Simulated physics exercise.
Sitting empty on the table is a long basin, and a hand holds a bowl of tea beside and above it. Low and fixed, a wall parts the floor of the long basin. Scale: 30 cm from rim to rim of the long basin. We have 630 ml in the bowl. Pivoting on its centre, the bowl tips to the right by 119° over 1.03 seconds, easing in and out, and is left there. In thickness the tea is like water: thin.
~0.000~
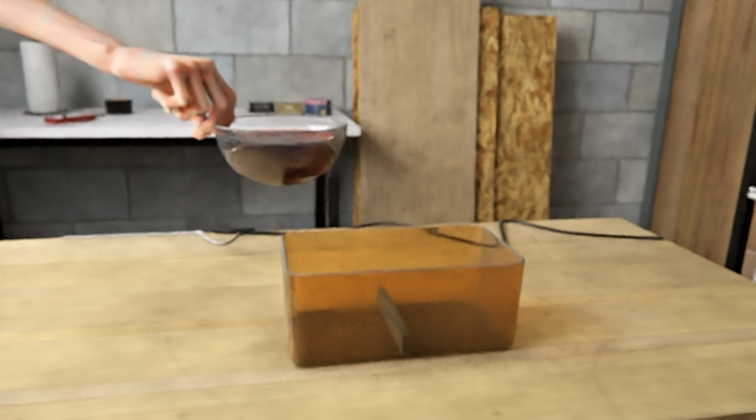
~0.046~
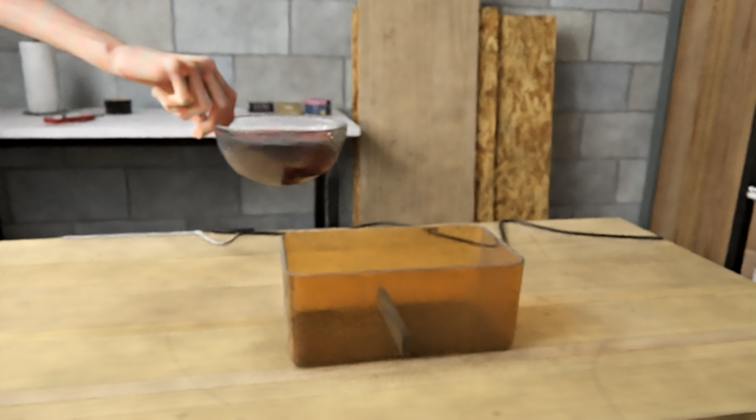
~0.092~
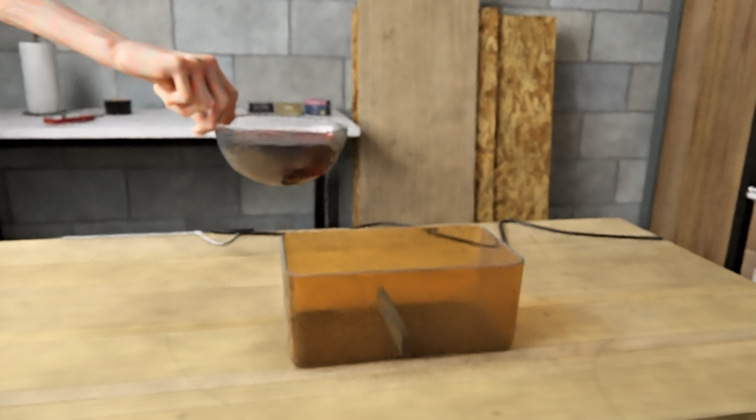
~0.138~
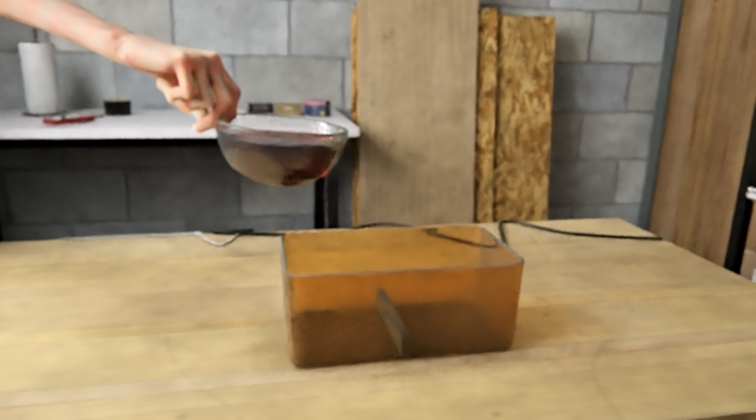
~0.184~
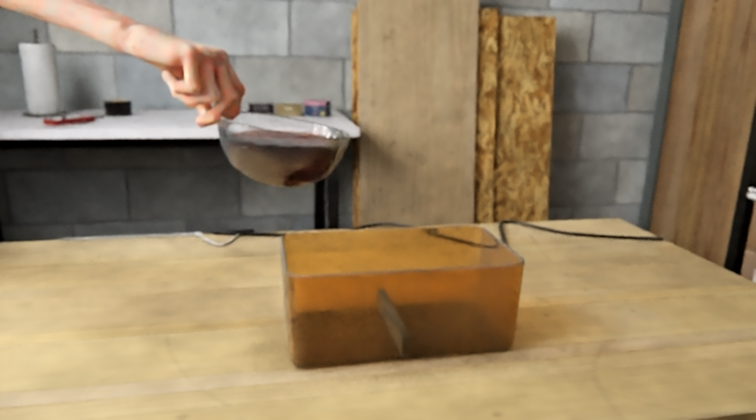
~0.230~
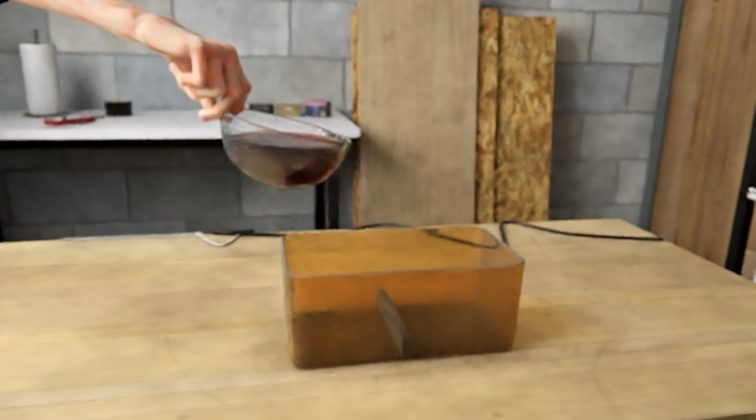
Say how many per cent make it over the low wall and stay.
About 43 per cent makes it over and stays.
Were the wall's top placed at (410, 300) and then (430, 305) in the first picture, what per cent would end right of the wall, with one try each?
5 in a hundred, followed by 10 in a hundred.
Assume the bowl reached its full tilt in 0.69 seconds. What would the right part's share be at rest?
Then it comes to around 35 per cent.
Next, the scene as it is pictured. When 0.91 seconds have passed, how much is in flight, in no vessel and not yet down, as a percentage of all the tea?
2 per cent, roughly.
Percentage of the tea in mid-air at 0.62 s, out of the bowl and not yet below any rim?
40 %.
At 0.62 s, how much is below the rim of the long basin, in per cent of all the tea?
Near 32 in a hundred.
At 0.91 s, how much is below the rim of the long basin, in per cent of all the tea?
The fraction sits near 98 in a hundred.
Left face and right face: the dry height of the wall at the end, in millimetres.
Left about 12 mm, right about 16 mm.
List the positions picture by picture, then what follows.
It leans 0°; its right rim is at (346, 124); the tea meets the walls at (221, 138) and (341, 138); the long basin's rim runs from (284, 253) to (503, 243); the wall's top is at (393, 310), in the first frame.
It leans 1°; its right rim is at (346, 125); the tea meets the walls at (220, 137) and (340, 138), in the second frame.
It leans 2°; its right rim is at (346, 127); the tea meets the walls at (220, 137) and (341, 139), in the third frame.
It leans 5°; its right rim is at (347, 131); the tea meets the walls at (221, 137) and (341, 140), in the fourth frame.
It leans 9°; its right rim is at (348, 136); the tea meets the walls at (223, 137) and (343, 142), in the fifth frame.
It leans 14°; its right rim is at (349, 142); the tea meets the walls at (225, 138) and (345, 142), in the sixth frame.
Then, 0.62 s in, the tilt is 78° and 28 per cent is still to pour, 15 is left of the wall and 17 right of it.
Then, 0.91 s in, the tilt is 115° and 0 per cent is still to pour, 59 is left of the wall and 40 right of it.
Then, 1.21 s in, the tilt is 119° and 0 per cent is still to pour, 57 is left of the wall and 42 right of it.
Then, 1.53 s in, the tilt is 119° and 0 per cent is still to pour, 56 is left of the wall and 43 right of it.
Finally, 56 per cent lies left of the wall, 43 right of it and 1 outside.
